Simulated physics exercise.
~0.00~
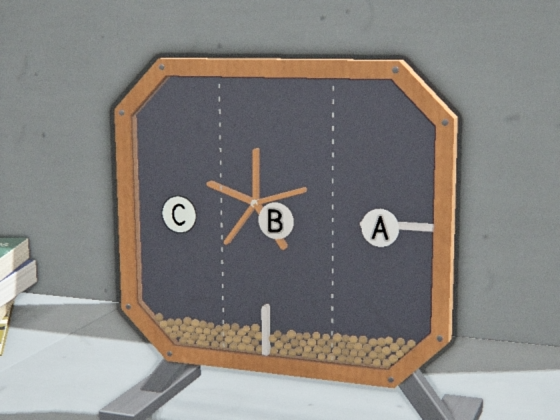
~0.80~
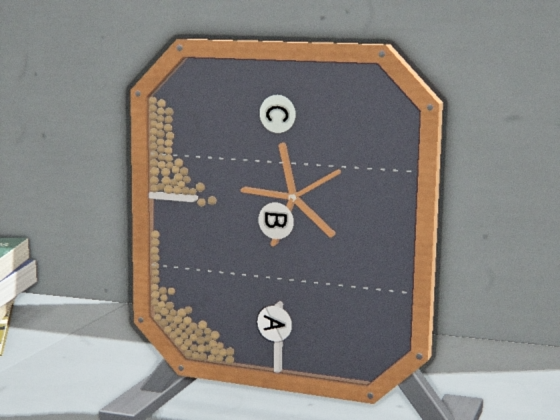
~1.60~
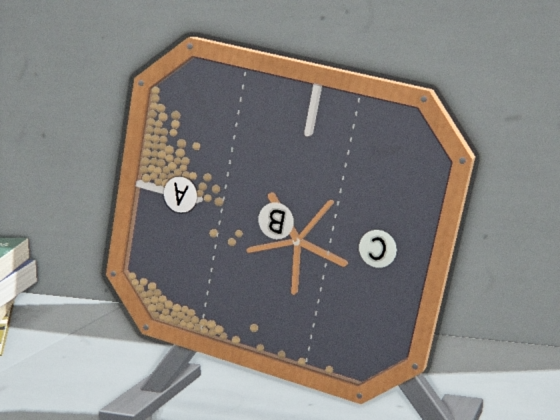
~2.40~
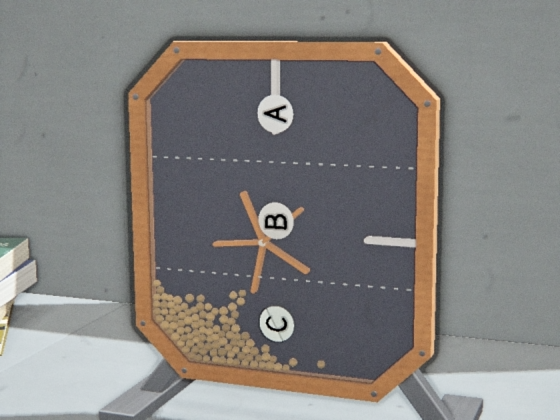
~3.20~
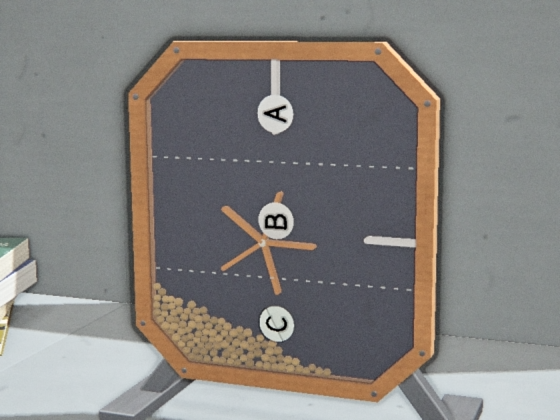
Wood-framed box turning clockwise against a grey wall, its wooden beads tumbling past a spinning five-armed paddle and settling in bottom strip C.
